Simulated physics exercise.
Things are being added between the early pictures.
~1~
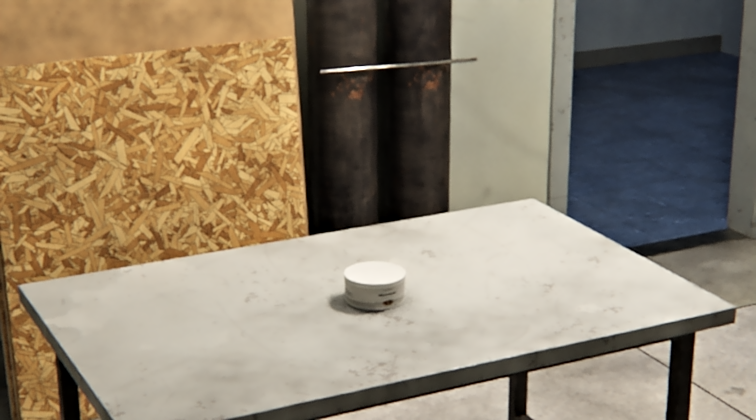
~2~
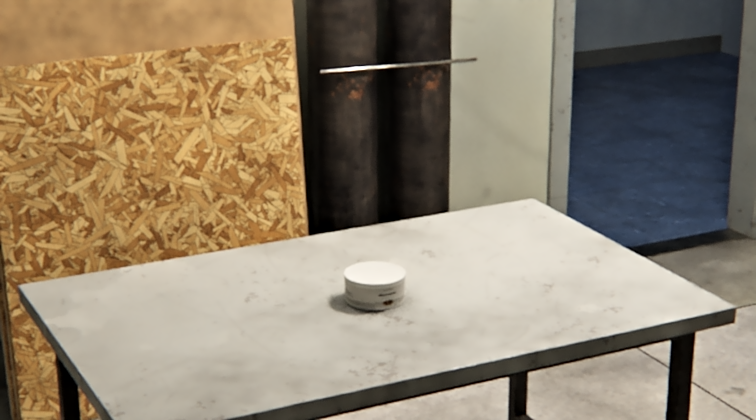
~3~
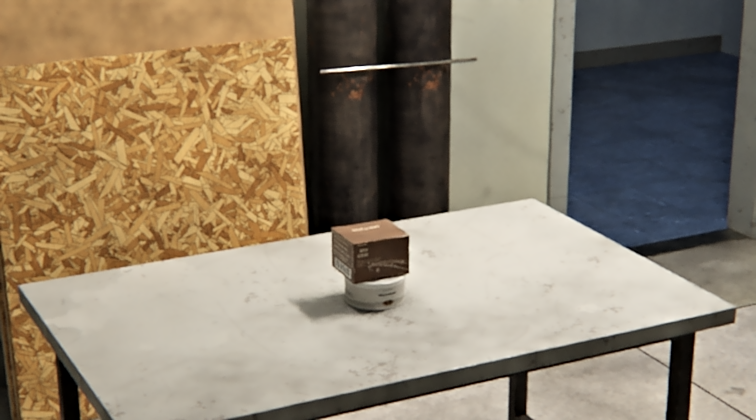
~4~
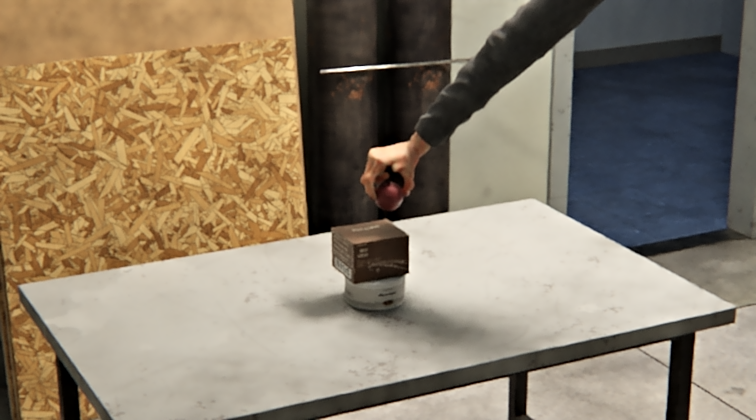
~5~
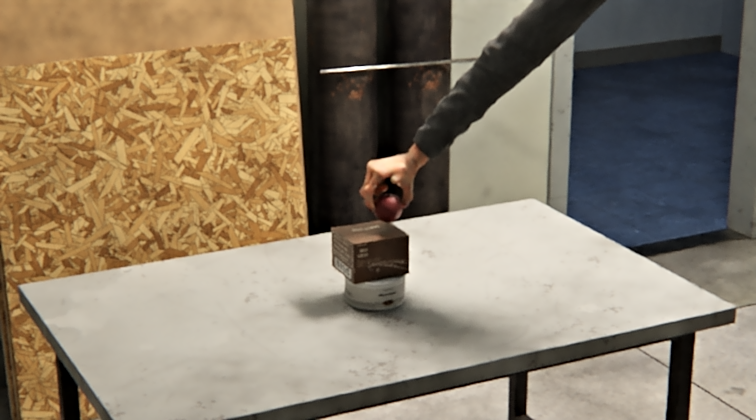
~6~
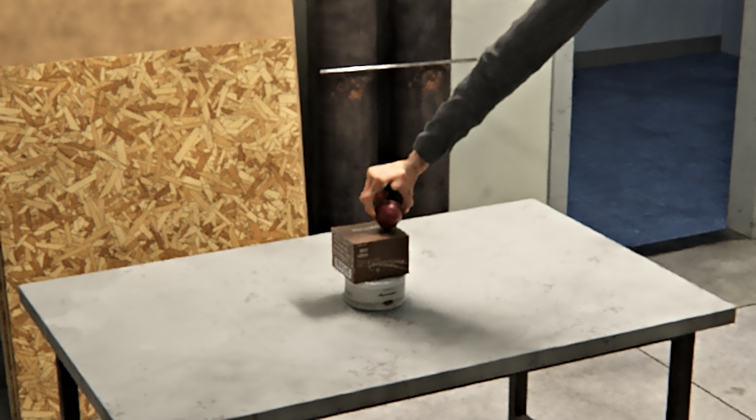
A brown box appears on a white tub, and a hand lowers a red apple onto it.
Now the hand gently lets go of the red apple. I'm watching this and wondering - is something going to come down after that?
No, it all holds.
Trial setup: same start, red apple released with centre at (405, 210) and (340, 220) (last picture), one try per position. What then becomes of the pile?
First attempt - it comes down; second attempt - it comes down.
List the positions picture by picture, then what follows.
In the first frame, the last thing is not in view yet; white tub (375, 286).
In the second frame, the last thing is not in view yet; white tub (375, 286).
In the third frame, the last thing is not in view yet; white tub (375, 286).
The fourth frame shows on its way; red apple (389, 196); white tub (375, 286).
The fifth frame shows on its way; red apple (388, 208); white tub (375, 286).
The sixth frame shows in place under the hand; red apple (388, 214); white tub (375, 286).
Then, 0.70 s past the last view, things are still on the move.
Then, 1.60 s past the last view, nothing moves.
Then, 2.50 s past the last view, red apple resting near (388, 214).
Finally, all 3 still in place. Final places as the last picture's camera would see them, red apple near (388, 214). The pile stays up.
